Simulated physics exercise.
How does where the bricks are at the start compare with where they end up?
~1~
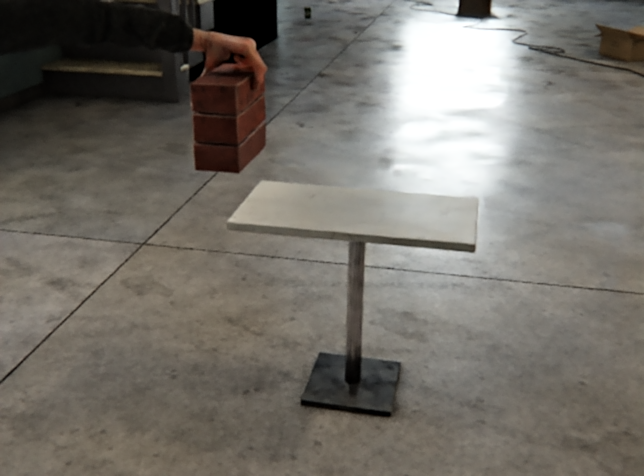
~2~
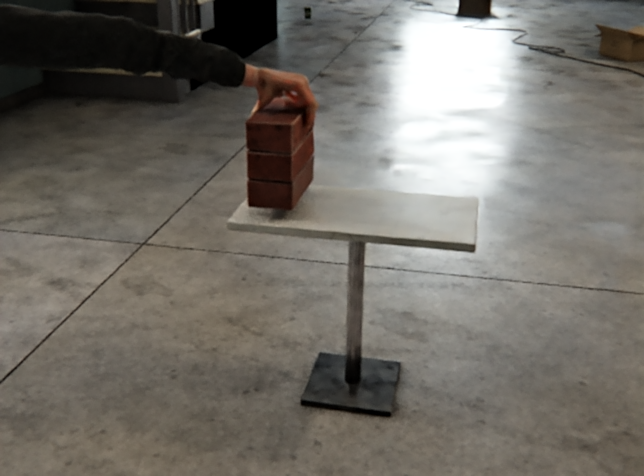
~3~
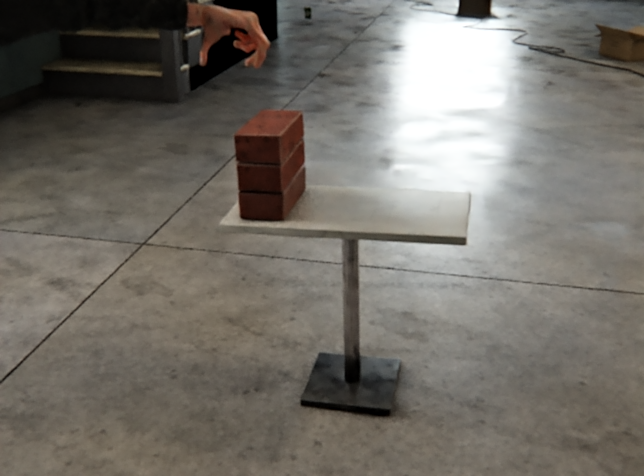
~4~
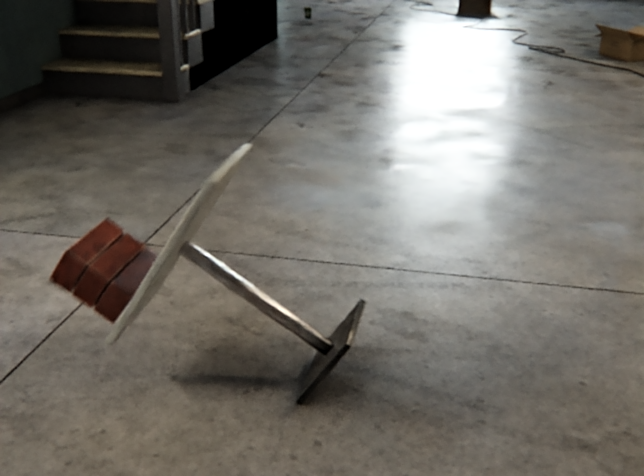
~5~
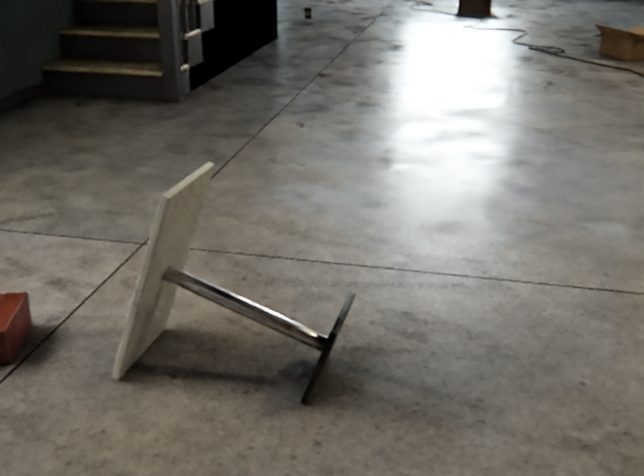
At the start the bricks are held in a hand above and to the left of the white table. By the end they are down on the floor at the far left, partly out of view.
